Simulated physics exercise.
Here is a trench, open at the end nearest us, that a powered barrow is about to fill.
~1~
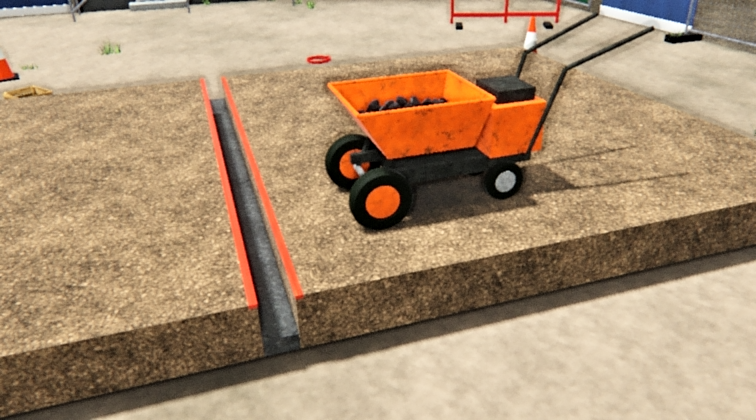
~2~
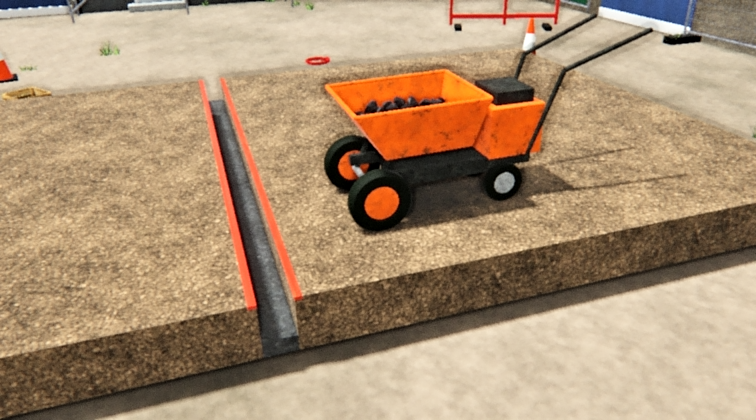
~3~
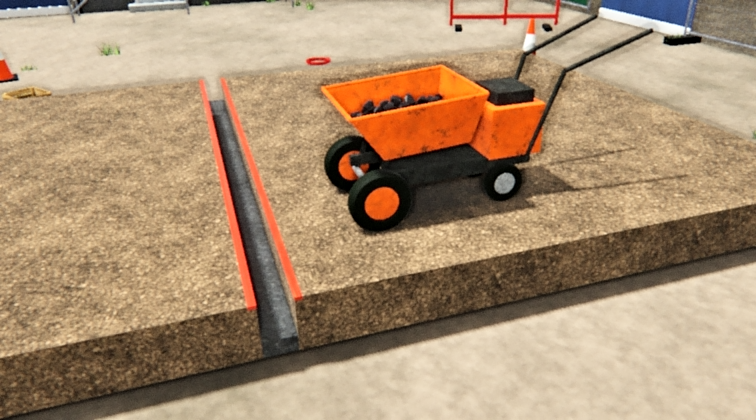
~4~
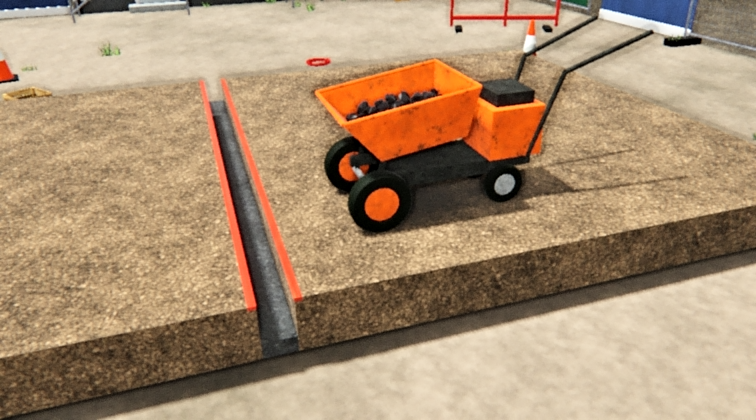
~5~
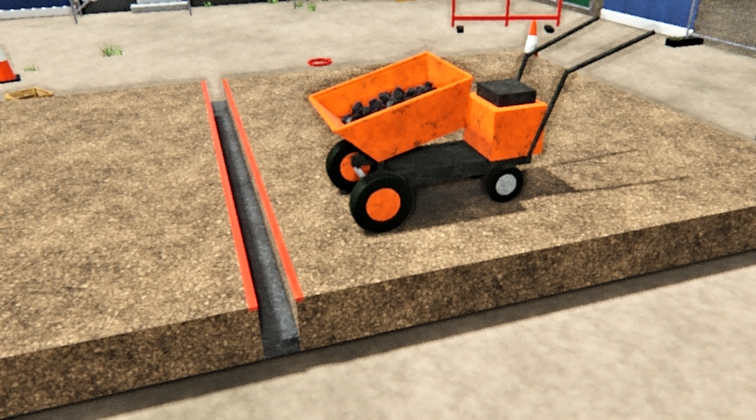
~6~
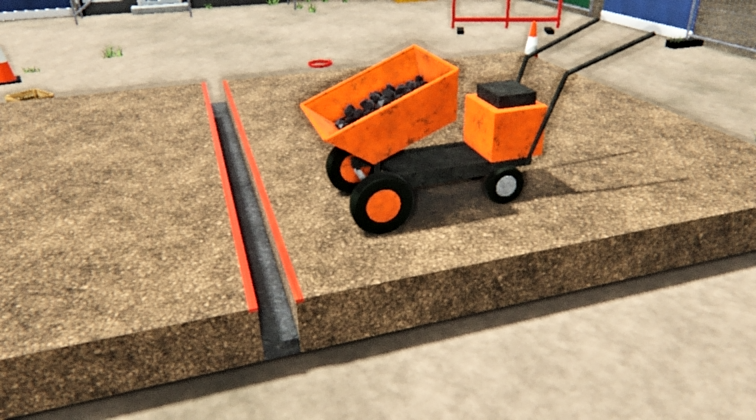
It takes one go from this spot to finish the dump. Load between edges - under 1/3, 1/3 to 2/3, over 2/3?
Above two thirds.
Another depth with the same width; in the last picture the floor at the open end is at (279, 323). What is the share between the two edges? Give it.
Estimate: Approx. 60 per cent.
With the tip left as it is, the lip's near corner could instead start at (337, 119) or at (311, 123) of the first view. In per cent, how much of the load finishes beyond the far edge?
First position: Some 30 percent; second position: Some 70 percent.
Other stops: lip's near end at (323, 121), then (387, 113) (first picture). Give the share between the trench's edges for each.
Approximately 30 per cent and 50 per cent, in that order.
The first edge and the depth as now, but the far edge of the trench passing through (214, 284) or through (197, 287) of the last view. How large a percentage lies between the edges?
Roughly 100 percent first and 100 percent second.
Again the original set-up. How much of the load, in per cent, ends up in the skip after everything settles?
Close to 0 per cent, give or take.
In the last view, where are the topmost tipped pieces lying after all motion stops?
I'd mark the summit at roughly pixel (266, 221).
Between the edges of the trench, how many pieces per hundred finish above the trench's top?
About 10 %.
Soon, skip tipped steeply; all in the skip.
A while on, skip tipped right over; most in the skip; a stray few short of the trench; about a quarter in or heaped over the trench; a stray few beyond it.
Towards the end, skip tipped right over; a small part in the skip; a small part short of the trench; most in or heaped over the trench; a stray few beyond it.
Finally, skip tipped right over; a small part short of the trench; most in or heaped over the trench; a stray few beyond it.
